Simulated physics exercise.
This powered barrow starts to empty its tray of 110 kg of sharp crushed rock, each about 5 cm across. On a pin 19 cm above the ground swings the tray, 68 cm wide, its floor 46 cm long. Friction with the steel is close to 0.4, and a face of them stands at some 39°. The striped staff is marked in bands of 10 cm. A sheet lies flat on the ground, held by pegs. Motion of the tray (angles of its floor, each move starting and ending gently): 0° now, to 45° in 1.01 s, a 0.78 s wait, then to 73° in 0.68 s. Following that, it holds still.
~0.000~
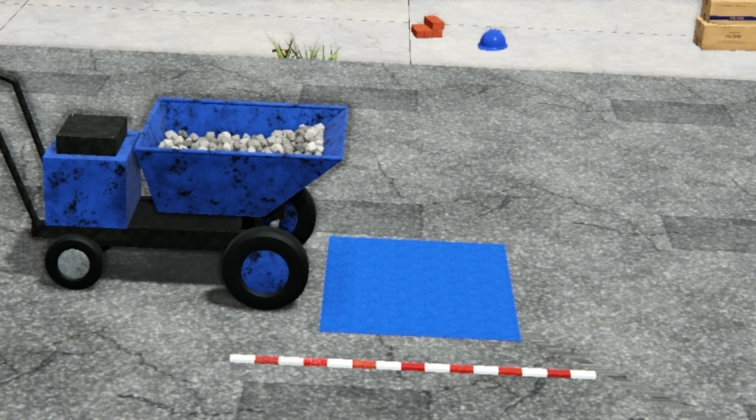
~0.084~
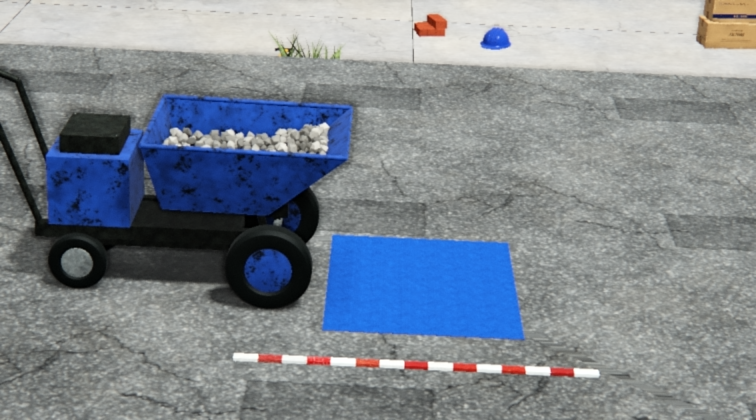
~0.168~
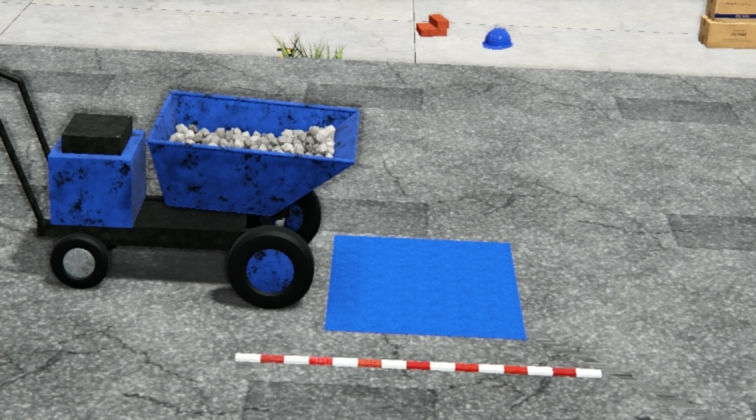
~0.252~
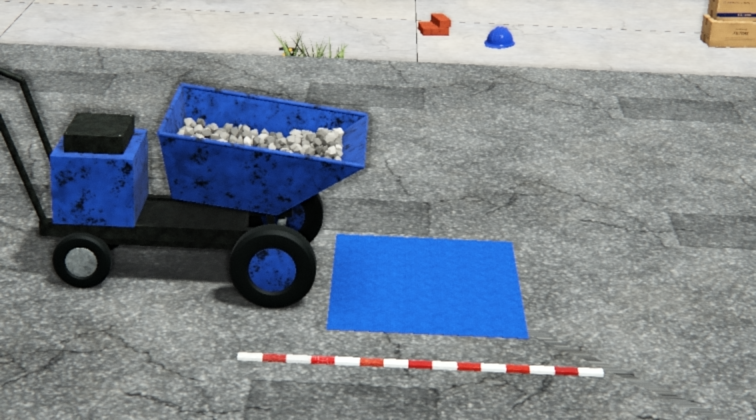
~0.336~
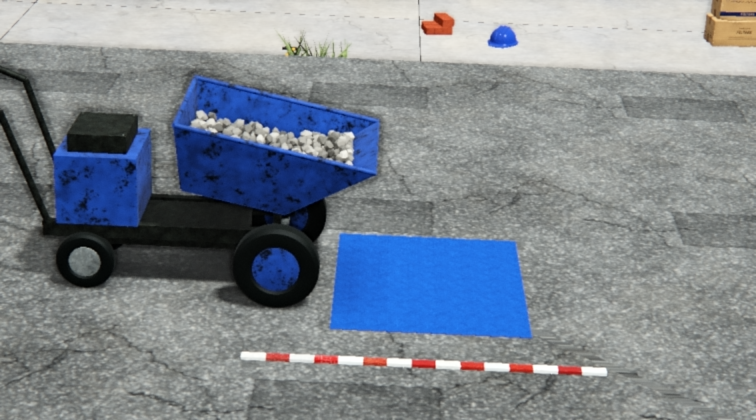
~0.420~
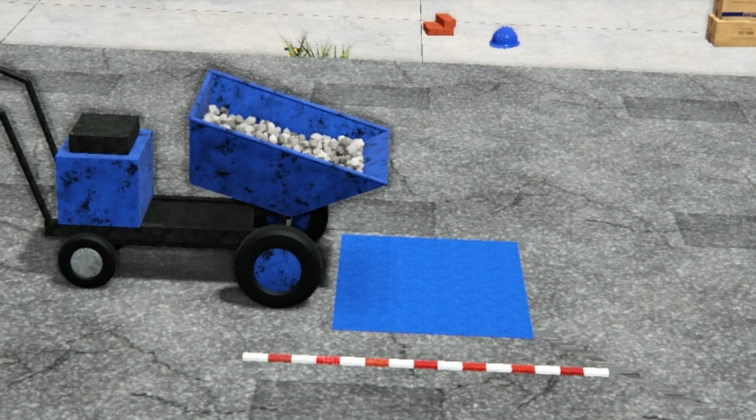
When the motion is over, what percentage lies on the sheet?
Close to 40 percent.
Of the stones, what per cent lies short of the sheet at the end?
Load fraction: Approx. 0 %.
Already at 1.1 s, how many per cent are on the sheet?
At that moment: Approx. 0 %.
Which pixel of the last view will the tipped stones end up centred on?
Their centre sits close to (465, 284).
After 0.8 s the floor is at 38°; 100 % in the tray; the foremost stones are at (387, 202).
After 1.1 s the floor is at 45°; 100 % in the tray; the foremost stones are at (400, 212).
After 2.9 s the floor is at 73°; 61 % in the tray, 37 % on the sheet, 2 % off the sheet elsewhere; the foremost stones are at (532, 294).
After 4.9 s the floor is at 73°; 55 % in the tray, 41 % on the sheet, 4 % off the sheet elsewhere; the foremost stones are at (554, 306).
